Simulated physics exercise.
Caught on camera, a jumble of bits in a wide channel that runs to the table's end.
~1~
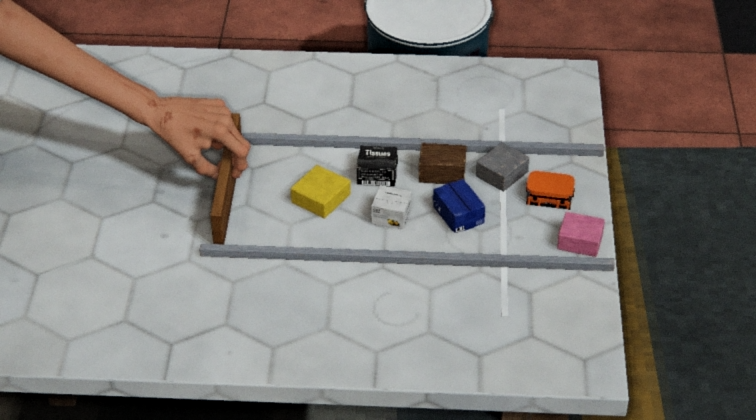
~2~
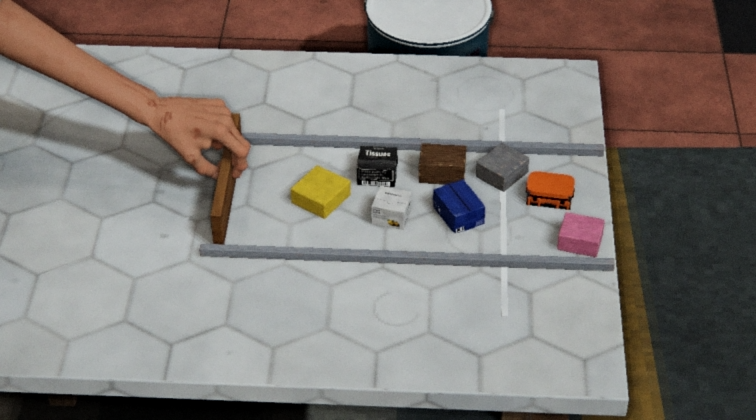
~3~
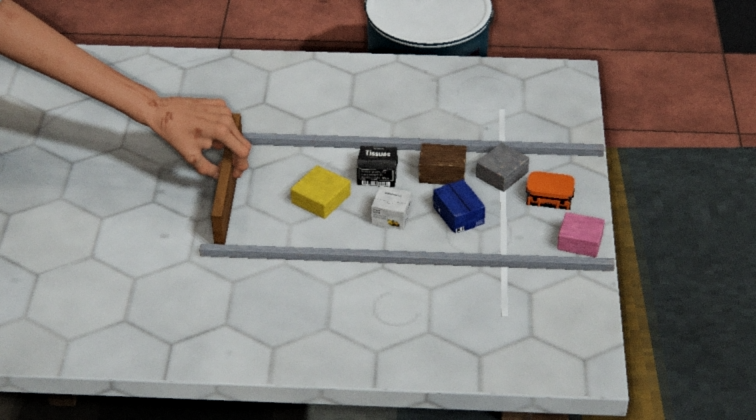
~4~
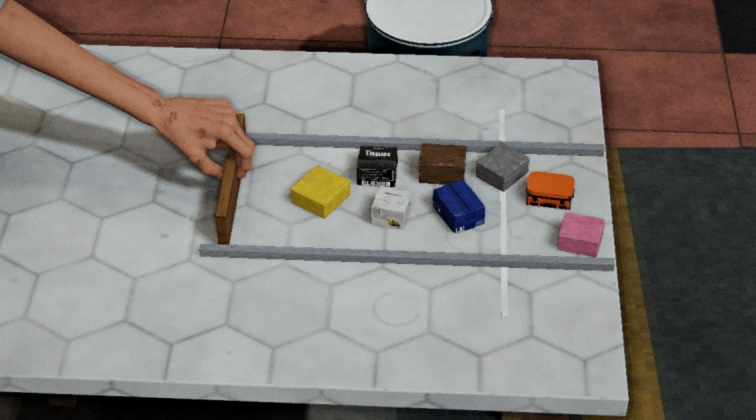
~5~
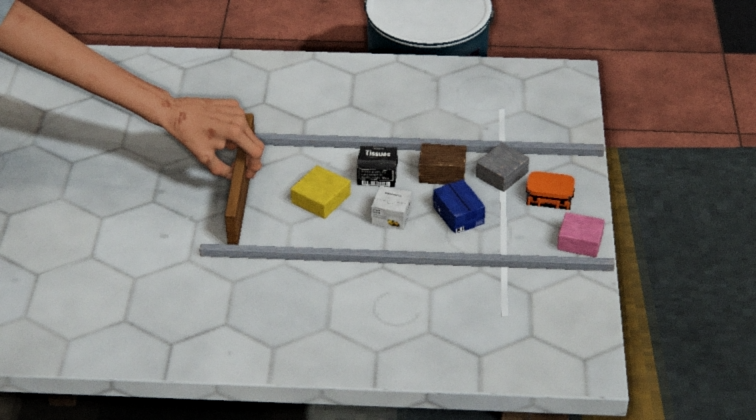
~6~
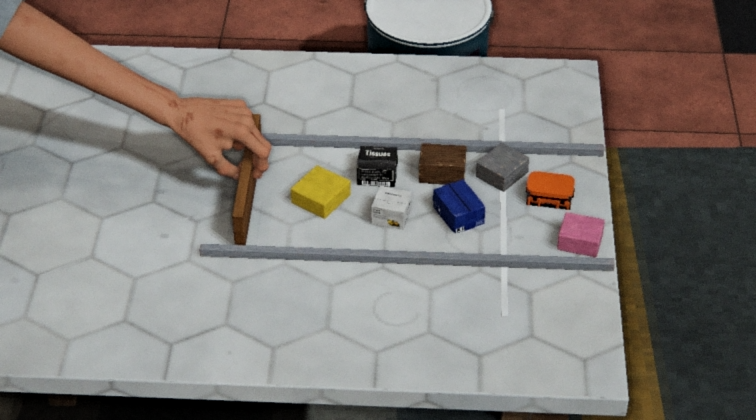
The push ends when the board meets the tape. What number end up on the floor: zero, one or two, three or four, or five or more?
The number that fall off is zero.
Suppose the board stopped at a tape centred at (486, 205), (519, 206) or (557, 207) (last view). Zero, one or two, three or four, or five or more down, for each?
One after another: None; one to two; five or over.
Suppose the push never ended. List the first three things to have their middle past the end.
The order is the grey block, then the pink block, then the orange case.
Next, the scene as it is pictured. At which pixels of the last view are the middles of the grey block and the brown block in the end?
The grey block stops around (605, 163); the brown block around (566, 167).
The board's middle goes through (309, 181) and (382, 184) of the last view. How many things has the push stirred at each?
At the one place 1, at the other 4.
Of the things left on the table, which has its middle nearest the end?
That is the grey block.
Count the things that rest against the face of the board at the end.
That makes 3.
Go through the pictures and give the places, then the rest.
The first frame shows pink block (581, 234); orange case (550, 191); grey block (503, 167); board (227, 179); tape (503, 205).
The second frame shows orange case (550, 191); white box (392, 208).
The third frame shows grey block (503, 167); blue box (459, 207).
The fourth frame shows pink block (581, 235); yellow block (321, 192).
The fifth frame shows orange case (550, 191); brown block (443, 164).
The sixth frame shows pink block (581, 235); orange case (550, 191); grey block (503, 167); board (248, 179); tape (503, 205).
A little later, none off yet; pink block at rest near (581, 235); orange case at rest near (550, 191); grey block at rest near (503, 167).
When it is over, the number that fall off is zero.
